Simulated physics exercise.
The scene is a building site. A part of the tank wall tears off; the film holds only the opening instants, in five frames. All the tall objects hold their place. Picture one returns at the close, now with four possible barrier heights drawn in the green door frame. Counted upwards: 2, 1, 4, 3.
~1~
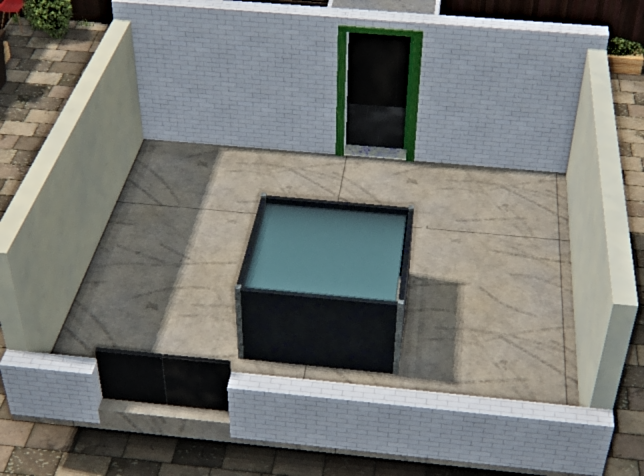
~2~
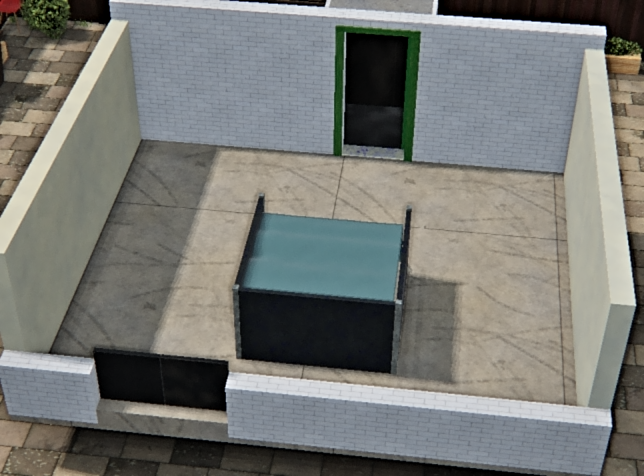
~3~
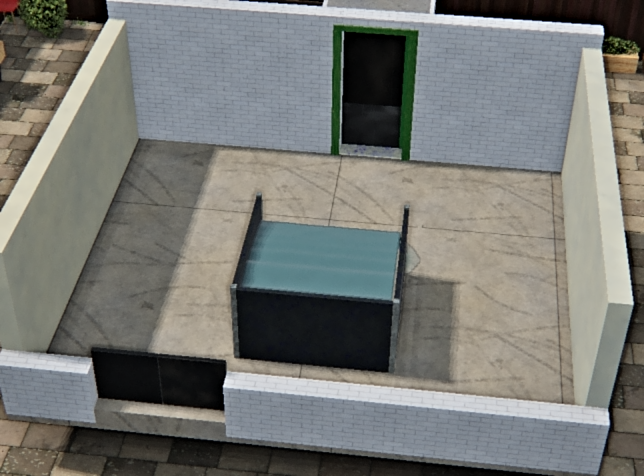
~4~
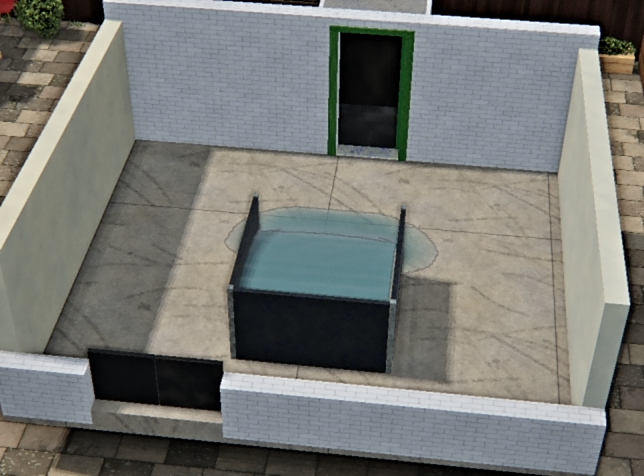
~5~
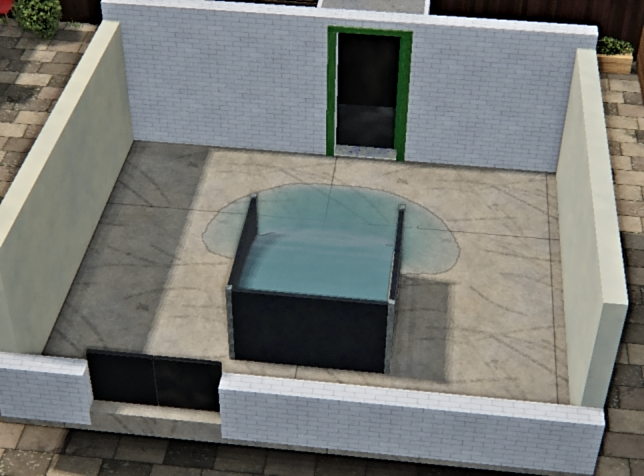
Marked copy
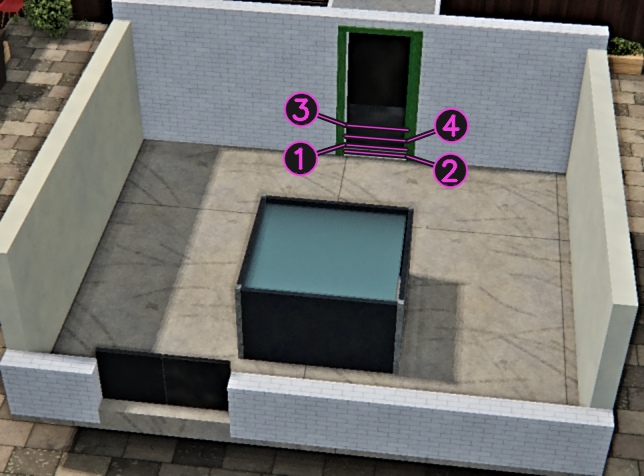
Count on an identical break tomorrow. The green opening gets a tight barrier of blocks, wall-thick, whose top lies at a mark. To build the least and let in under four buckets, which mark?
Use line 3.
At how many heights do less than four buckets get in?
One.
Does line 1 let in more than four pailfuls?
Yes.
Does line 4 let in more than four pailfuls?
Yes, that goes wrong.
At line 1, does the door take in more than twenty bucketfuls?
Yes.
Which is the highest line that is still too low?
It is 4.
On the marked copy, 1 at (375, 147); 2 at (375, 153); 3 at (376, 127); 4 at (376, 138); from the bottom up 2, 1, 4, 3.
Choosing 1, dozens of bucketfuls pour in.
Choosing 2, dozens of bucketfuls pour in.
Choosing 3, a bucket or two gets in.
Choosing 4, about 12 bucketfuls get in.
